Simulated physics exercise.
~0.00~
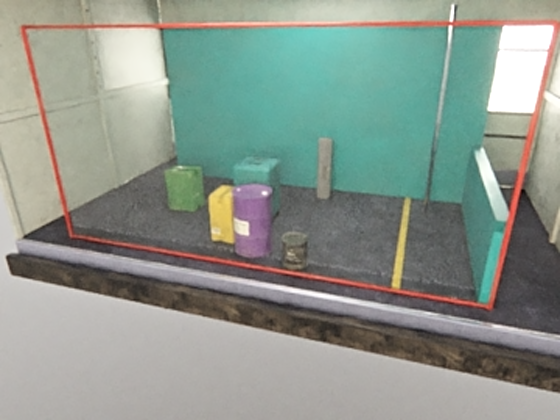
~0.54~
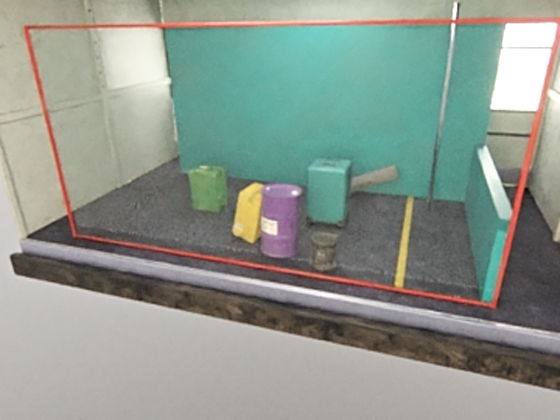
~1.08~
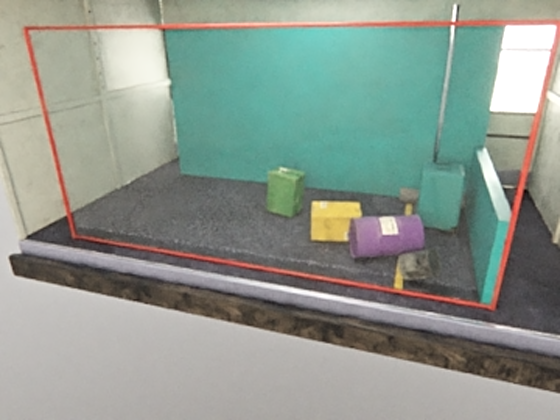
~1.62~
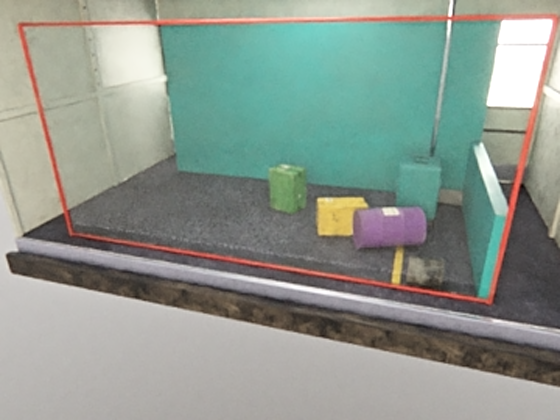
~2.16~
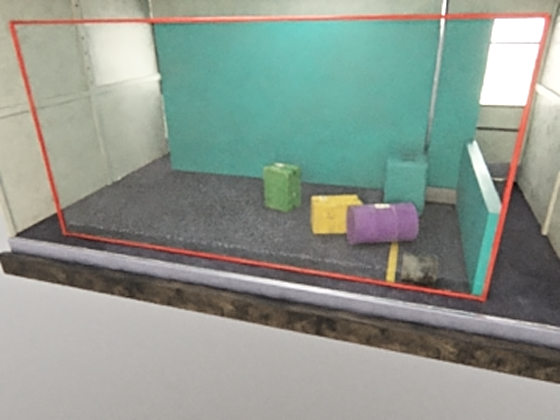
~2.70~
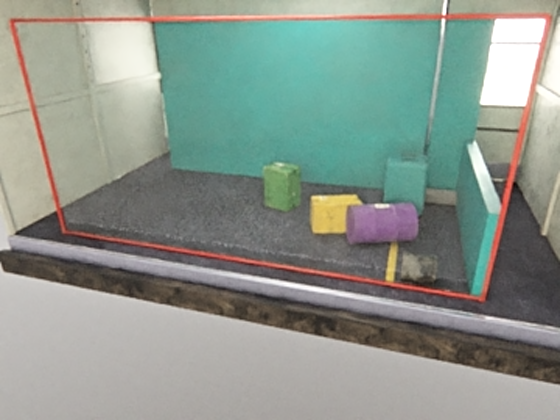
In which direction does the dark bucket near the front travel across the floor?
The dark bucket moves to the right.
The video shows containers sliding right across a dark floor as a purple drum and yellow pack topple and a teal case rolls right, then slightly back. The drum, yellow pack and upright green pack stop short of the yellow line, while the dark bucket ends past it.
